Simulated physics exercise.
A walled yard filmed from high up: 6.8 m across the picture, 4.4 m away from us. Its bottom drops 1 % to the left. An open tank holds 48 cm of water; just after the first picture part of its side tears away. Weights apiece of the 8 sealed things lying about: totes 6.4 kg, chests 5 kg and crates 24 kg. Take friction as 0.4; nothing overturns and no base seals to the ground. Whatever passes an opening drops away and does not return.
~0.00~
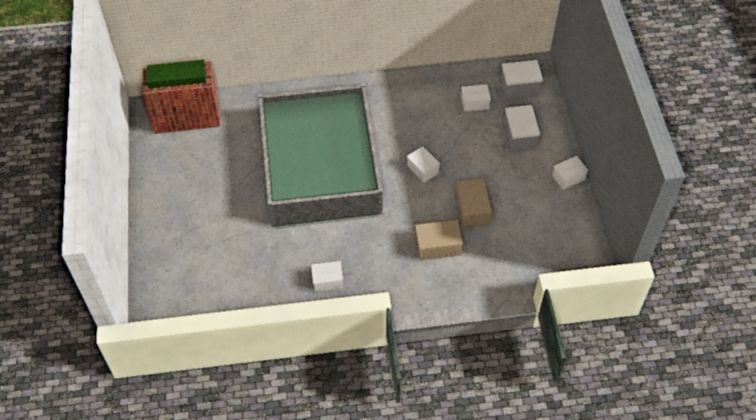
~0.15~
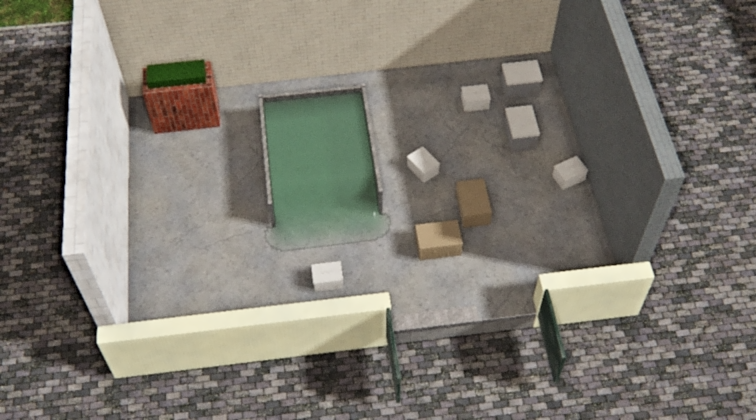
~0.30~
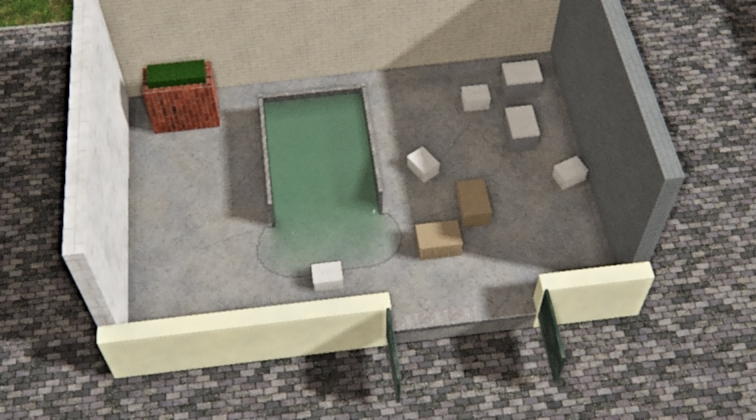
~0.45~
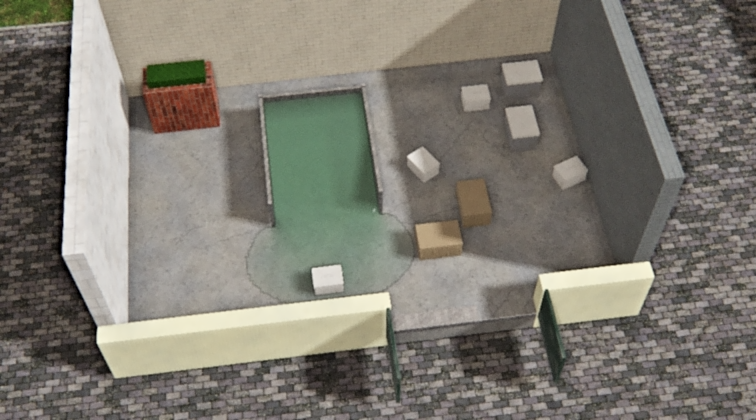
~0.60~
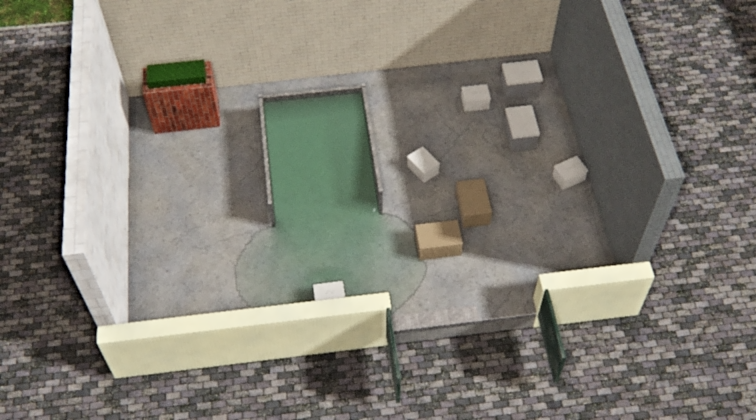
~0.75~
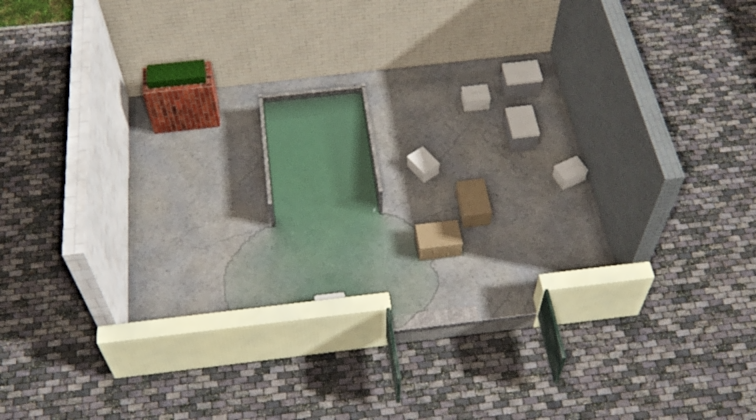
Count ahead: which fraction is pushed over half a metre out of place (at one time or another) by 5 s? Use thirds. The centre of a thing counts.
It is less than a third.
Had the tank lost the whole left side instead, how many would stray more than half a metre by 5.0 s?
Then 1.
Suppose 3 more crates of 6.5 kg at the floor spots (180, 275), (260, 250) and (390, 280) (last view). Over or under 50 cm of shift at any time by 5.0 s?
In that order: More, more, more.
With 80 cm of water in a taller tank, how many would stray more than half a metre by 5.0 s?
Then 2.
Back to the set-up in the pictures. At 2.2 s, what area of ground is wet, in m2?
Some 10.0 m2.
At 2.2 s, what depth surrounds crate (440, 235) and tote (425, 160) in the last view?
Roughly 2 and 0 cm.
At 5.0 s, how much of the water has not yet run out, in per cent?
Some 78 per cent remains.
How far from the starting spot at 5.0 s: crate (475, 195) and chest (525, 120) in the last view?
In turn: 0 cm, 0 cm.
After 1.1 s 0 of 8 are over 50 cm from their spots; 1 afloat.
After 2.2 s 1 of 8 are over 50 cm from their spots; 1 afloat.
After 3.5 s 1 of 8 are over 50 cm from their spots; 1 afloat.
After 5.0 s 1 of 8 are over 50 cm from their spots, and 1 have been at some point; 1 afloat.
